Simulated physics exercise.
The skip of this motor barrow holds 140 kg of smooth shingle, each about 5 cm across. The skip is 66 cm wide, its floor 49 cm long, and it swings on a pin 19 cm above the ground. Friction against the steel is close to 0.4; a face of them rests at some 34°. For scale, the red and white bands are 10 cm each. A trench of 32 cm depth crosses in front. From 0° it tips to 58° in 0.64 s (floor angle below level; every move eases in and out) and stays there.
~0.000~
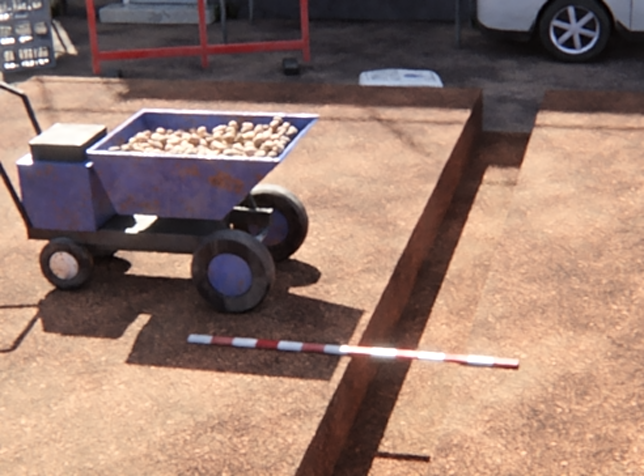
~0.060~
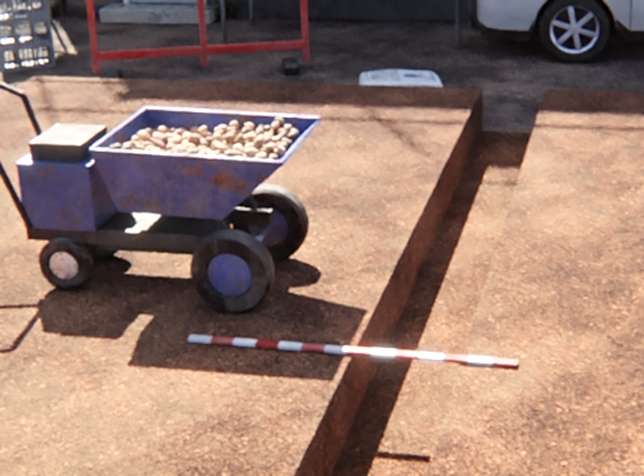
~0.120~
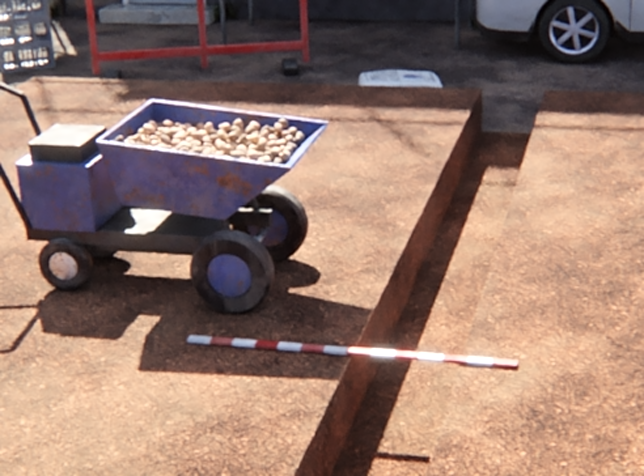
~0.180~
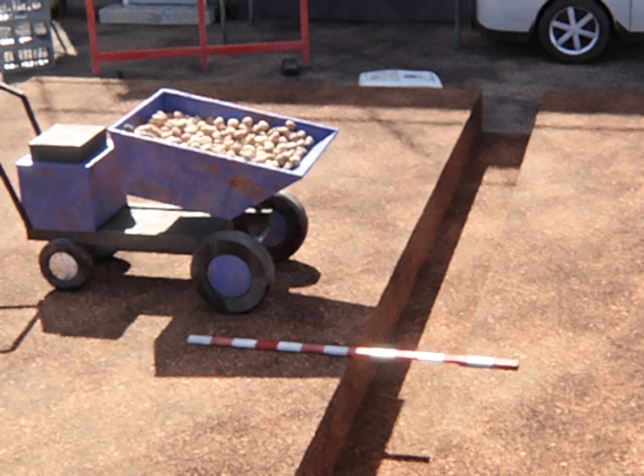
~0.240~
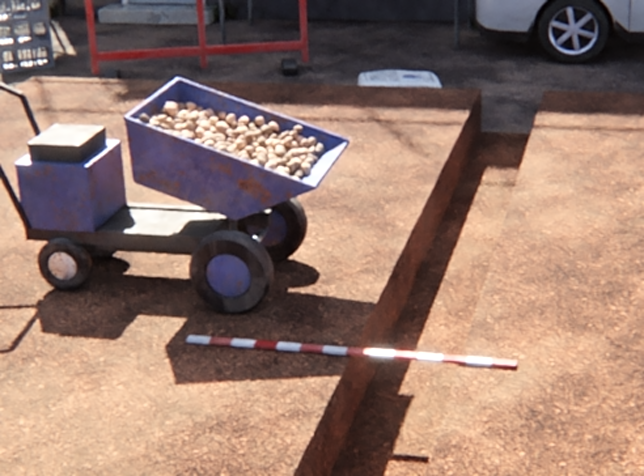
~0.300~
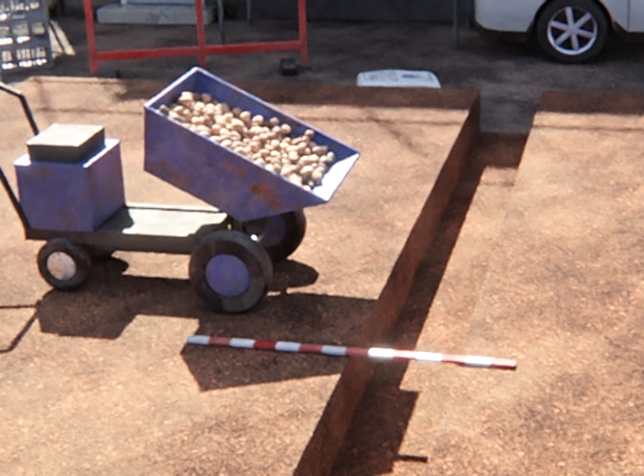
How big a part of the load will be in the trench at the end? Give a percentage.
Close to 97 in a hundred.
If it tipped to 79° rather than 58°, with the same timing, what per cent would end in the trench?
It would be near 100 per cent.
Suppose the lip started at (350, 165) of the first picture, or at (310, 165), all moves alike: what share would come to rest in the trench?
First some 40, then 75 per cent.
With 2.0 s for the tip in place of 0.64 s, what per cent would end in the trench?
Then about 100 per cent.
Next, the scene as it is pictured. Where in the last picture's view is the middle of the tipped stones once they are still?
Near (433, 342).
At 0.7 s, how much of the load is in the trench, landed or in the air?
Some 15 per cent.
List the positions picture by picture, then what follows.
Lip at (280, 162), floor tilted 0°, highest stones at (242, 134), in the first frame.
Lip at (283, 163), floor tilted 1°, highest stones at (219, 134); the stones move at 0.3 m/s on average, in the second frame.
The skip is at 5°, its lip at (290, 169); the top of the load is at (169, 133); the stones move at 0.6 m/s on average, in the third frame.
The skip is at 11°, its lip at (302, 177); the top of the load is at (162, 123); the stones move at 0.9 m/s on average, in the fourth frame.
Lip at (315, 188), floor tilted 18°, highest stones at (174, 113); the stones move at 1.1 m/s on average, in the fifth frame.
The skip is at 26°, its lip at (327, 202); the top of the load is at (186, 104); the stones move at 1.2 m/s on average, in the sixth frame.
After 0.5 s the floor is at 49°; 100 % in the skip; the foremost stones are at (347, 220).
After 0.7 s the floor is at 58°; 85 % in the skip, 14 % in the trench; the foremost stones are at (428, 311).
After 1.1 s the floor is at 58°; 35 % in the skip, 62 % in the trench, 3 % past the trench; the foremost stones are at (528, 308).
After 3.0 s the floor is at 58°; 0 % in the skip, 97 % in the trench, 3 % past the trench; the foremost stones are past the picture's edge.
